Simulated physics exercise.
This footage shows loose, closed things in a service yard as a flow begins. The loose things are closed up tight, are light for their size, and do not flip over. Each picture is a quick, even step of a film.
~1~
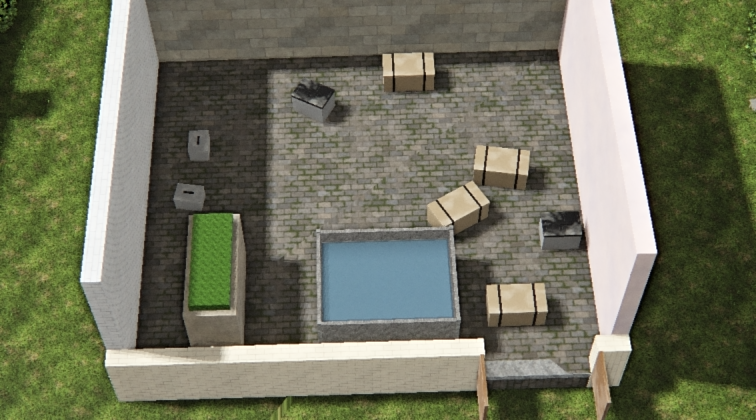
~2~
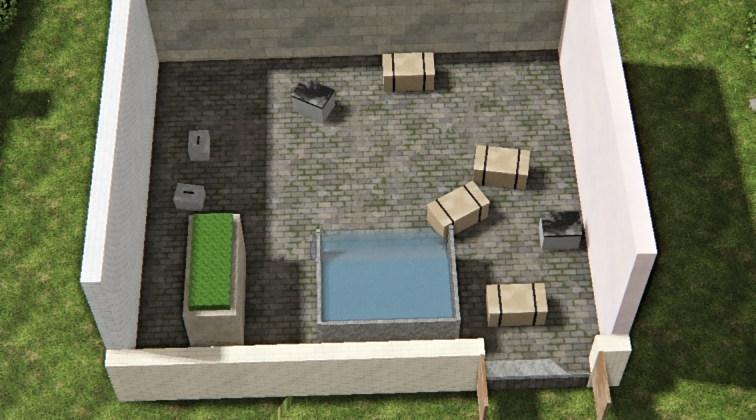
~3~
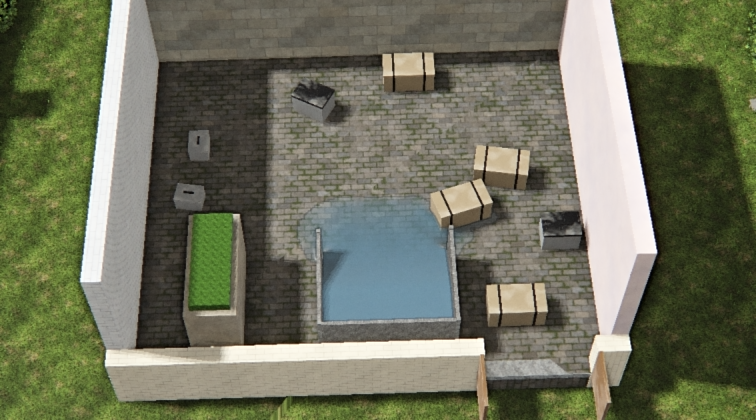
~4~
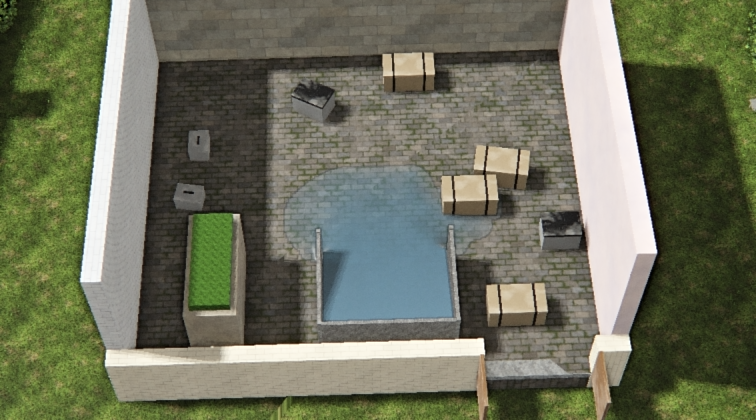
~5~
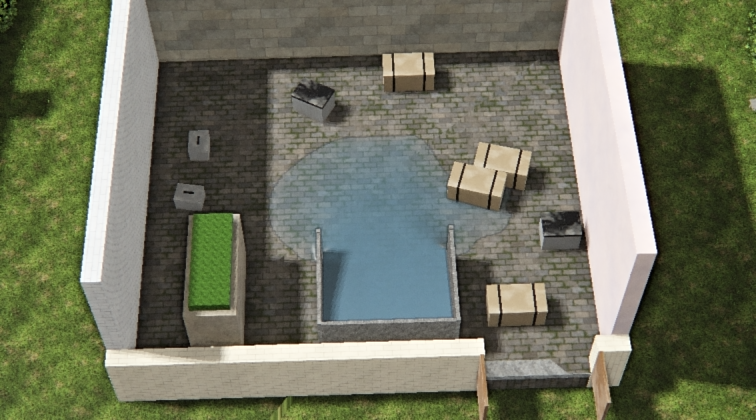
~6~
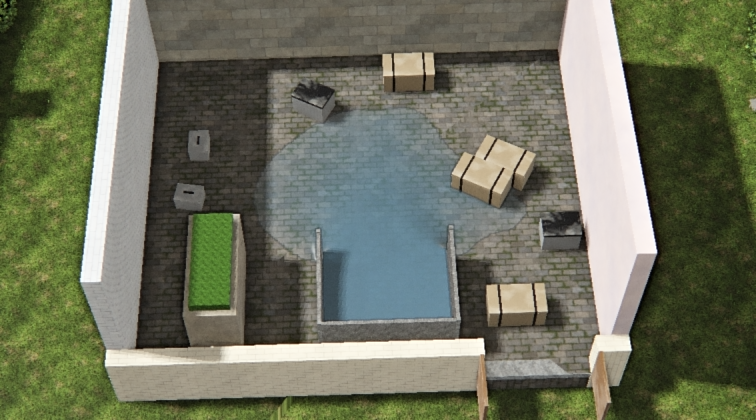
We see a walled yard with tan crates and grey blocks, where water spreads from the far side of a rectangular pool across the paving, and the nearest crate turns and slides right against another, which shifts slightly.
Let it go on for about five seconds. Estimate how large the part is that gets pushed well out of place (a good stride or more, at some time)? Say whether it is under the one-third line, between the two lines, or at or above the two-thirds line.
That share hits two thirds or goes past it.
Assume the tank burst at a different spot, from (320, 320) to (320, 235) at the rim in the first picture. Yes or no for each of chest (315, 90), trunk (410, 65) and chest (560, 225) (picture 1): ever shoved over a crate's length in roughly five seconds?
Results in order: Cleared that distance / cleared that distance / stayed short.
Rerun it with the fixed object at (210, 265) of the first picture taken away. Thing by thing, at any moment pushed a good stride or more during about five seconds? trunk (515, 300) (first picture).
My call: Came up short.
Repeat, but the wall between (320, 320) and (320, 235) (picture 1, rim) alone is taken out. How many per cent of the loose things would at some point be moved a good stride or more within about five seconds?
50 percent, give or take.
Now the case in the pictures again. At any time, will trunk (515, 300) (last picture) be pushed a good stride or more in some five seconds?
Looks like less than that to me.
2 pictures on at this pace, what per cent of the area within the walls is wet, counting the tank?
My answer would be close to 40 per cent.
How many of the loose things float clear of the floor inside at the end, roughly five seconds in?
By my tally, 4.
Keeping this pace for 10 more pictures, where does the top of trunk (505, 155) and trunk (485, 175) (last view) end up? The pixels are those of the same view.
Look for them close to (559, 113) and (528, 102).
A moment on, 1 of 8 are well off their spots; 0 afloat.
Next, 3 of 8 are well off their spots; 4 afloat.
Later, 5 of 8 are well off their spots; 4 afloat.
In the end, 6 of 8 are well off their spots, and 6 have been at some point; 4 afloat.
